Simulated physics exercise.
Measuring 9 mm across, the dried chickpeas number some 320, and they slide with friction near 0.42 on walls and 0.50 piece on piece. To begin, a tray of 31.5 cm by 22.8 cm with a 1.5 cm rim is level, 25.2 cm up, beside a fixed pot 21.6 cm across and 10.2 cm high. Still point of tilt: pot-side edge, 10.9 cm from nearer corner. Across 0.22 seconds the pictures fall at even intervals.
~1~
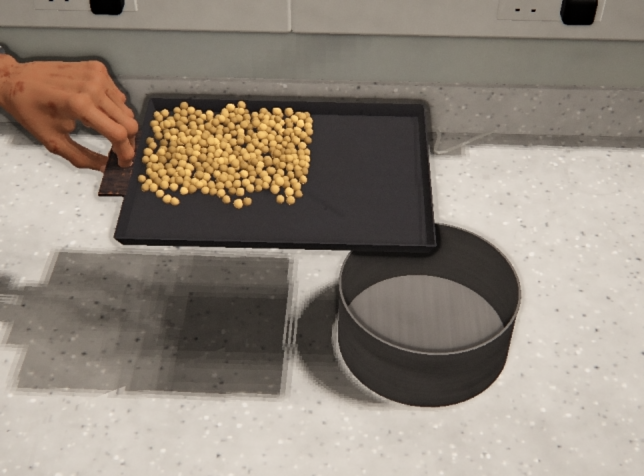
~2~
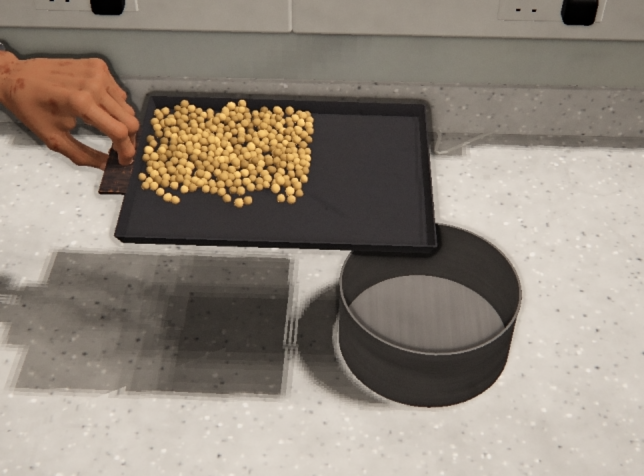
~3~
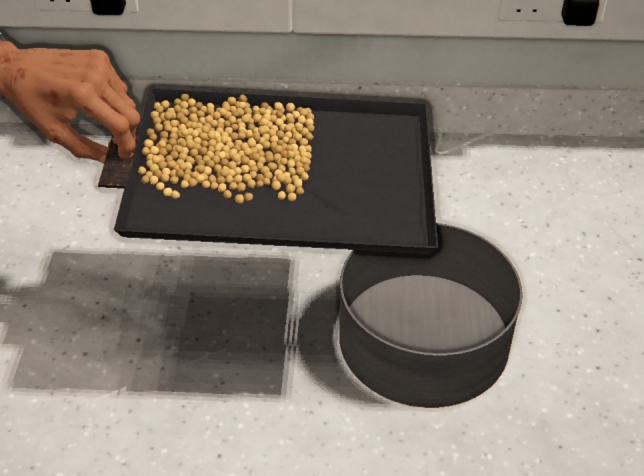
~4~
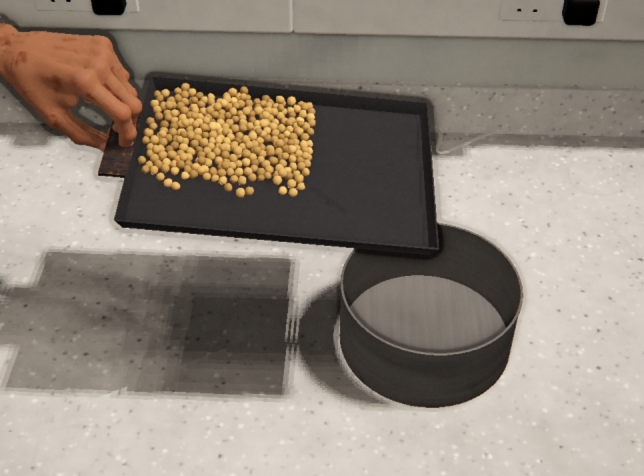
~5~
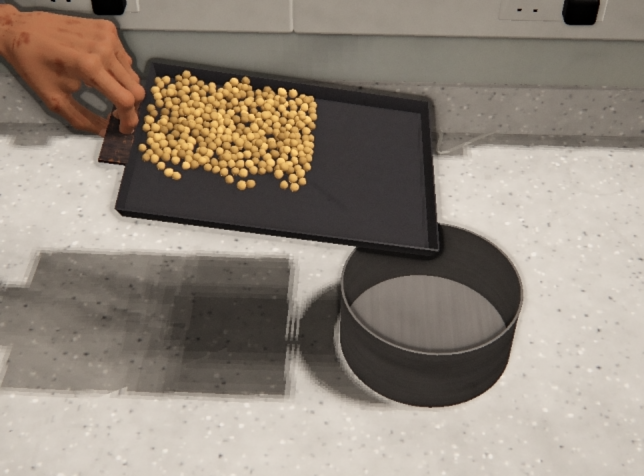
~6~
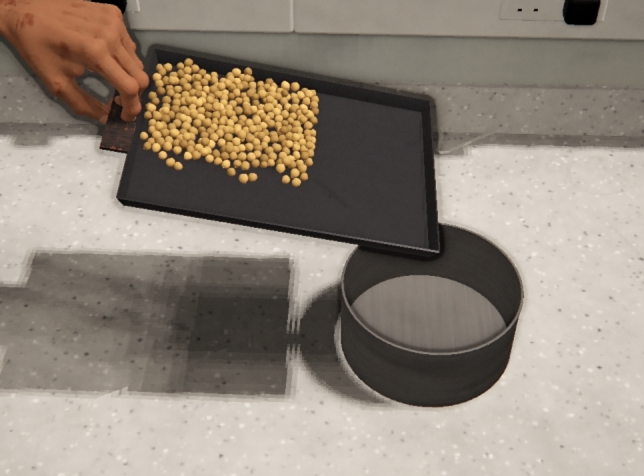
Black tray of dried chickpeas tilting gradually as a hand raises its left end, the right edge beside a round pot.
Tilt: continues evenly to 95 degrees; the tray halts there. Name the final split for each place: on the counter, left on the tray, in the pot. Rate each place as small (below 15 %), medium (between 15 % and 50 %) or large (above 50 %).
Counter - medium; tray - small; pot - large.
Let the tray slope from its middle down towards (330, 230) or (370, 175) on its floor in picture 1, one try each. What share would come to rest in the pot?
40 and 55 %.
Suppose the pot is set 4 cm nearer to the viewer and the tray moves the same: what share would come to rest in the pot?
About 80 %.
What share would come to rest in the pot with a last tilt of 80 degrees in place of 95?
In that case, near 60 percent.
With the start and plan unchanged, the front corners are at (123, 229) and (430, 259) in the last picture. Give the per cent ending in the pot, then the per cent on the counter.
You'd end with pot at 35 and counter at 65.
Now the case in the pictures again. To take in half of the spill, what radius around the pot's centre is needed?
Roughly 22 centimetres.
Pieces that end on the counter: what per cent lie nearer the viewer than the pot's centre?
Share: Some 90 %.
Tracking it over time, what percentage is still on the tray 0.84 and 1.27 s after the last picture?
First 20, then 0.
Then, 0.50 s after the last picture, tilt 51 degrees; the tray holds 100 %, the pot 0 %.
Then, 0.84 s after the last picture, tilt 78 degrees; the tray holds 20 %, the pot 30 %.
Then, 1.27 s after the last picture, tilt 95 degrees; the tray holds 0 %, the pot 60 %.
In the end, counter 40 %, tray 0 %, pot 60 %.
